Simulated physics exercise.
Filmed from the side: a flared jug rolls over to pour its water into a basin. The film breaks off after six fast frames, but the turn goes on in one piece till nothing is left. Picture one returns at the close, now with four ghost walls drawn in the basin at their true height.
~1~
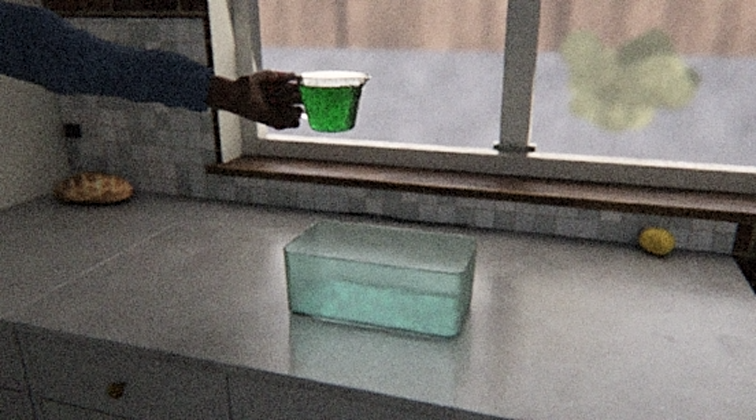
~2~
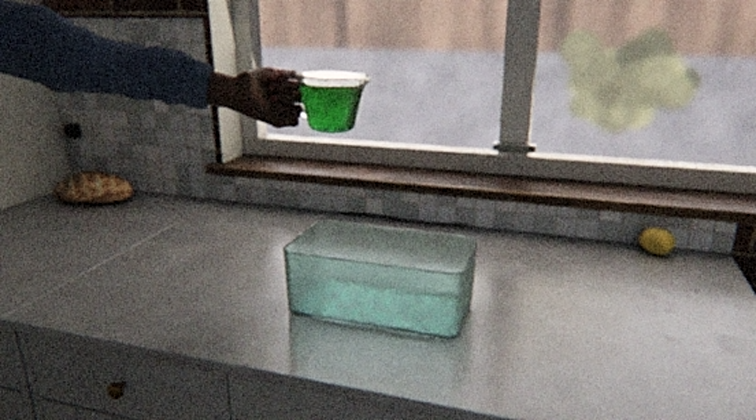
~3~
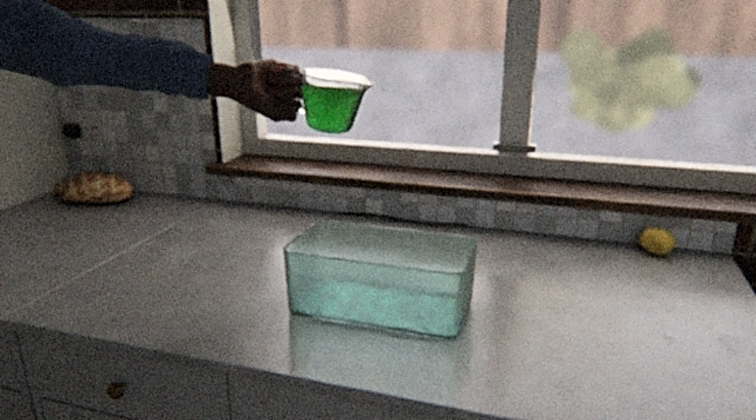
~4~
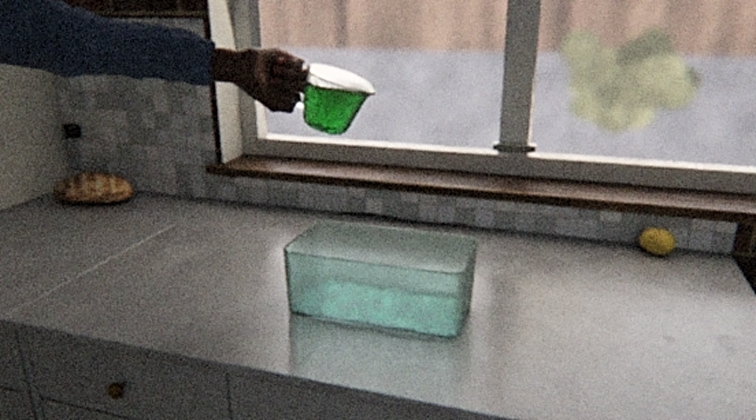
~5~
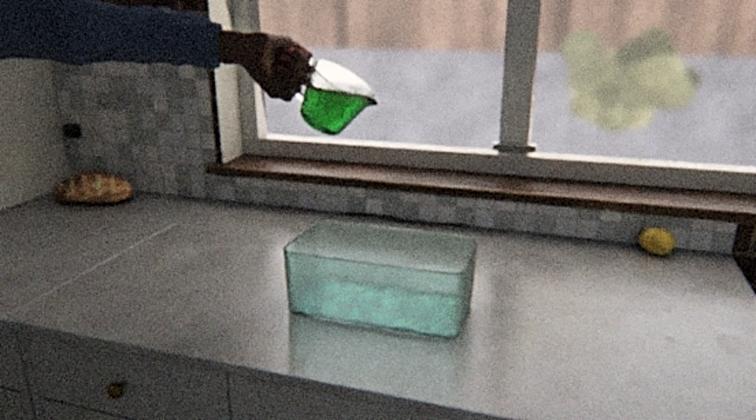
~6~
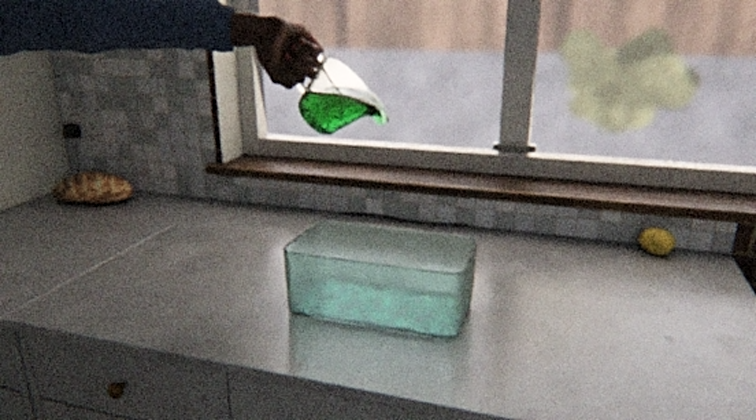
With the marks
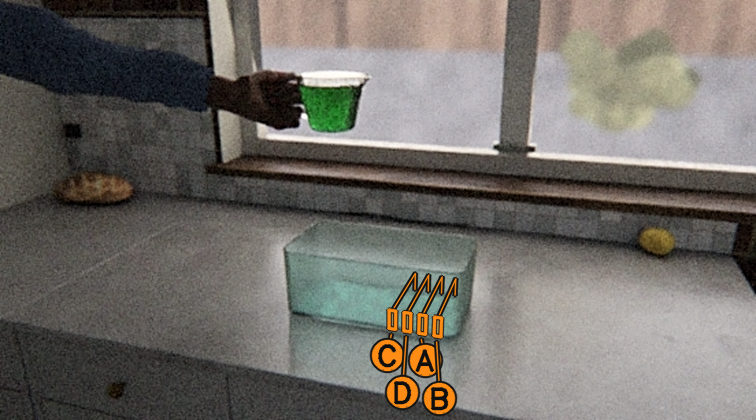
A hand tilts a jug of green liquid rightward above a glass basin until liquid crosses its lip.
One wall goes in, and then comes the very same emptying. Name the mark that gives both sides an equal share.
Choose C.
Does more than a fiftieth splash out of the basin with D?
Yes.
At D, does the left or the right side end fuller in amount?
More ends on the left.
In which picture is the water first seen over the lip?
In picture 5.
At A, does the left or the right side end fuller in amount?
The left side.
On the marked copy, A at (421, 339); B at (436, 341); C at (391, 334); D at (406, 336).
Choosing A, about 86 % ends left of the wall and 8 % right of it; 6 % is lost outside.
Choosing B, about 79 % ends left of the wall and 13 % right of it; 7 % is lost outside.
Choosing C, about 50 % ends left of the wall and 45 % right of it; 6 % is lost outside.
Choosing D, about 71 % ends left of the wall and 21 % right of it; 8 % is lost outside.
